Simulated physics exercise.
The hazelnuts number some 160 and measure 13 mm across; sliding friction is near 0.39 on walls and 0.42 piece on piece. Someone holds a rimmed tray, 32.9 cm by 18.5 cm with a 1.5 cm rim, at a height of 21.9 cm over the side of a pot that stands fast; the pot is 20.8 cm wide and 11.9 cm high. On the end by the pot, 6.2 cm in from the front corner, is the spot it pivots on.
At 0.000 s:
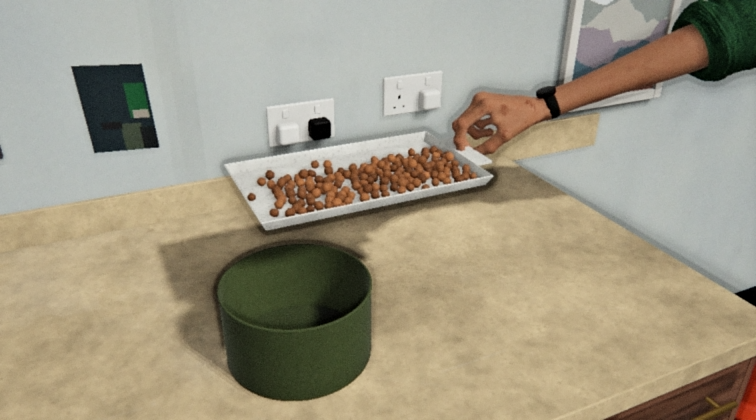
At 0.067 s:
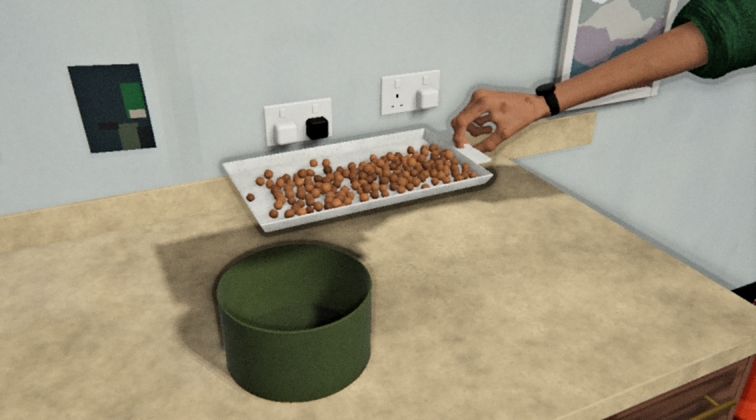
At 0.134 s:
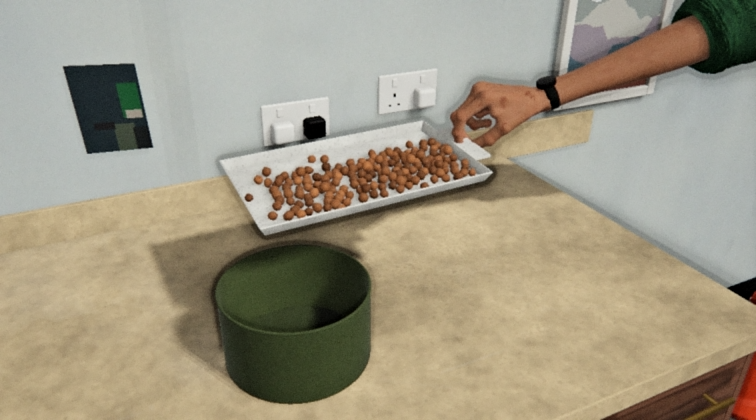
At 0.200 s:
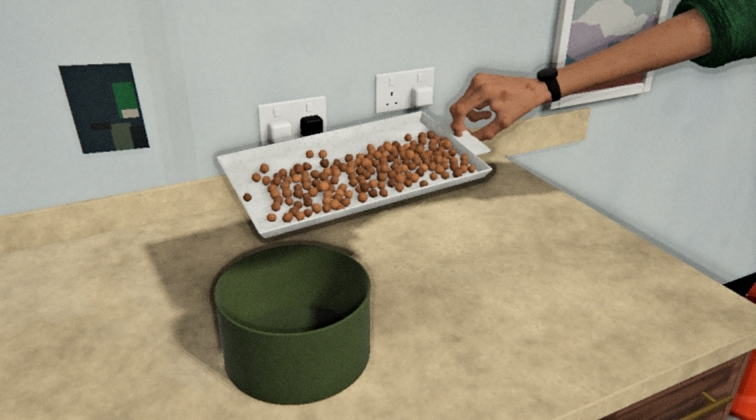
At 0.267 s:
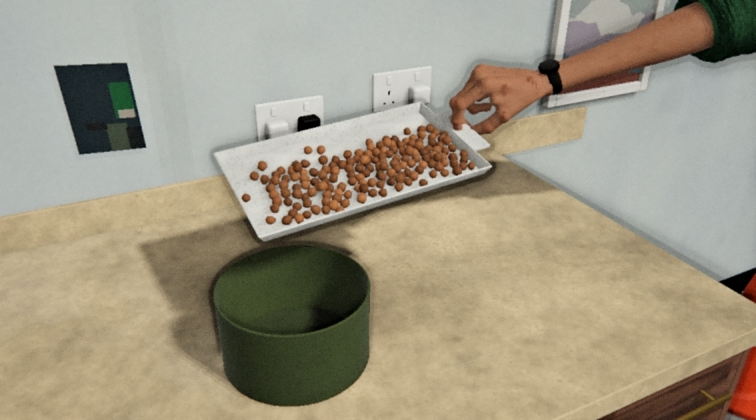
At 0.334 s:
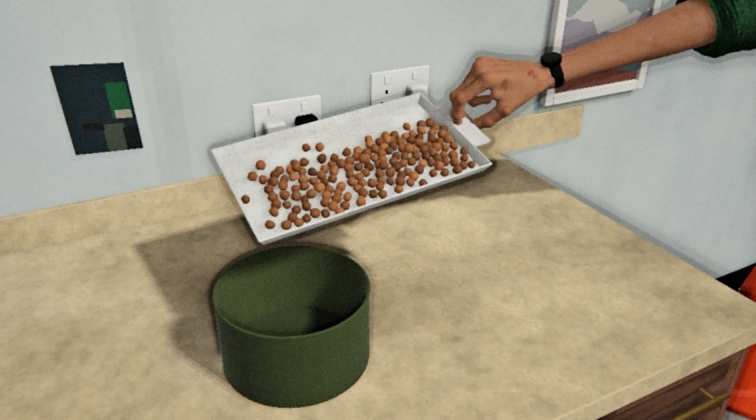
A hand in a green sleeve and black watch held a white tray of hazelnuts above a green pot on a counter, then slowly tilted it a little toward the left, the nuts barely shifting.
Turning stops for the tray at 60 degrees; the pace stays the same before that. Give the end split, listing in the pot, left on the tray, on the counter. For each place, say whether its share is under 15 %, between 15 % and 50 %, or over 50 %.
Pot: Will likely hold the majority; left on the tray: Will likely hold a small amount; counter: Will likely hold a medium amount.
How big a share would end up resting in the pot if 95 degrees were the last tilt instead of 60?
It would be near 65 per cent.
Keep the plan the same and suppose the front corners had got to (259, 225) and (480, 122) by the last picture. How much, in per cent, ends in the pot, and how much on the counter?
You'd end with pot at 30 and counter at 55.
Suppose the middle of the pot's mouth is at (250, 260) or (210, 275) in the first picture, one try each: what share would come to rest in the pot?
About 5 and 10 per cent.
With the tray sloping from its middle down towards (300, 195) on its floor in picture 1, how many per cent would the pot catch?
Around 50 percent of them.
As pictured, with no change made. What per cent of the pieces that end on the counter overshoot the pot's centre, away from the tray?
10 %.
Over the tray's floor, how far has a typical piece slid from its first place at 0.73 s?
Roughly 3 cm.
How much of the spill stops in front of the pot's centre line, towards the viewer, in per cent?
I'd put it at around 100 per cent.
After 0.73 s, tilt 37 degrees; the tray holds 100 %, the pot 0 %.
After 1.00 s, tilt 51 degrees; the tray holds 100 %, the pot 0 %.
Then, at 1.37 s, tilt 60 degrees; the tray holds 50 %, the pot 20 %.
At rest (3.1 s), pot 65 %, tray 5 %, counter 30 %.
